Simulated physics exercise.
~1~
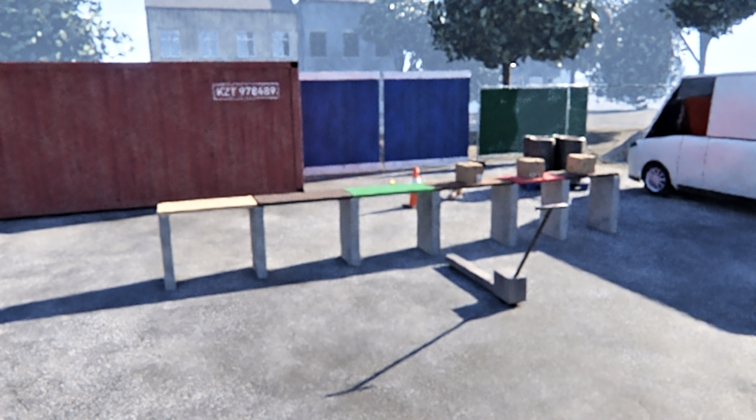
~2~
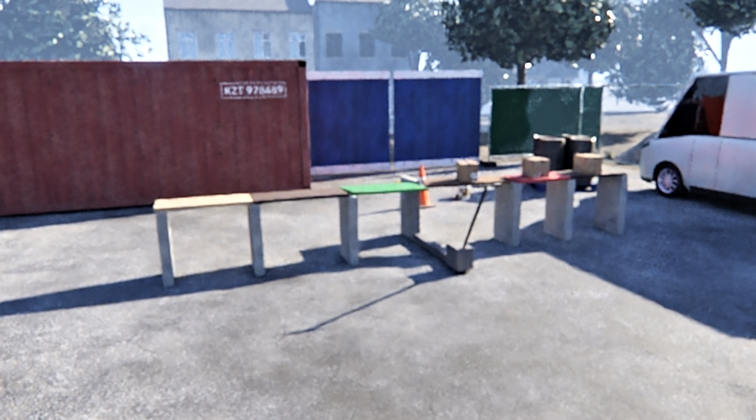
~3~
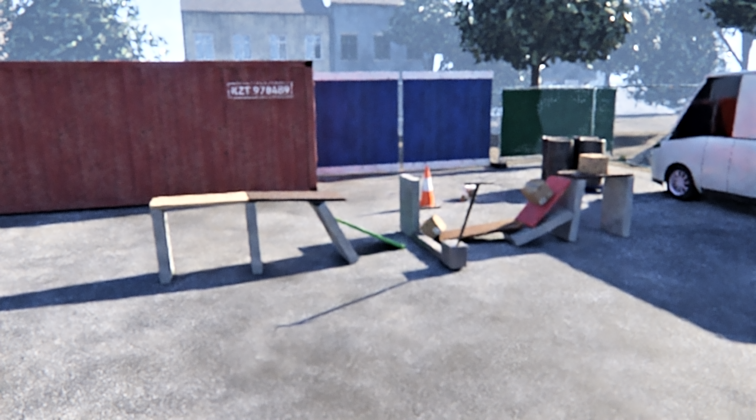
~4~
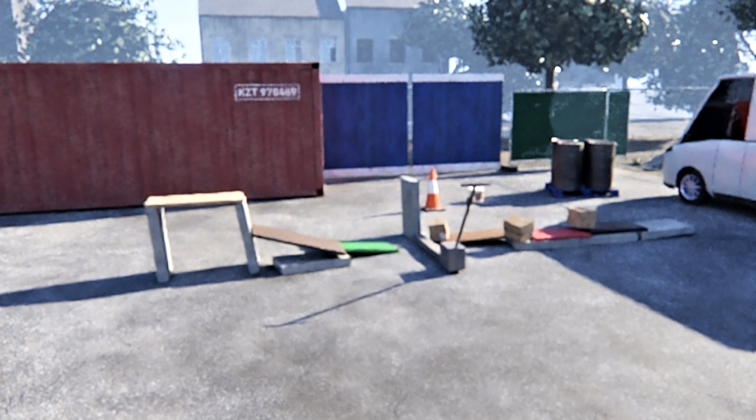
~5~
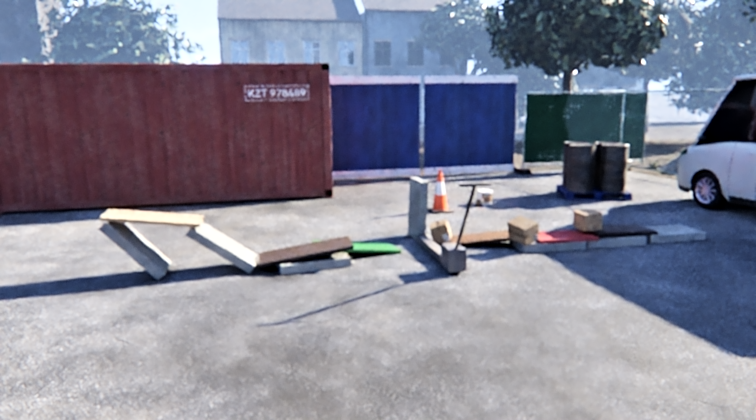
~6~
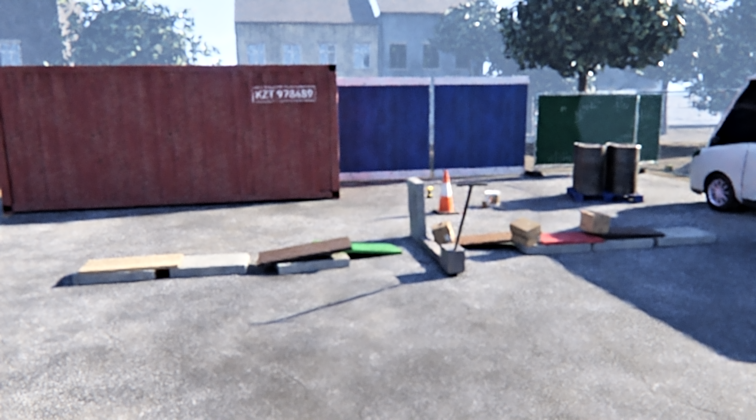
In a paved yard, a jack knocks into a row of propped boards, collapsing nearly all.
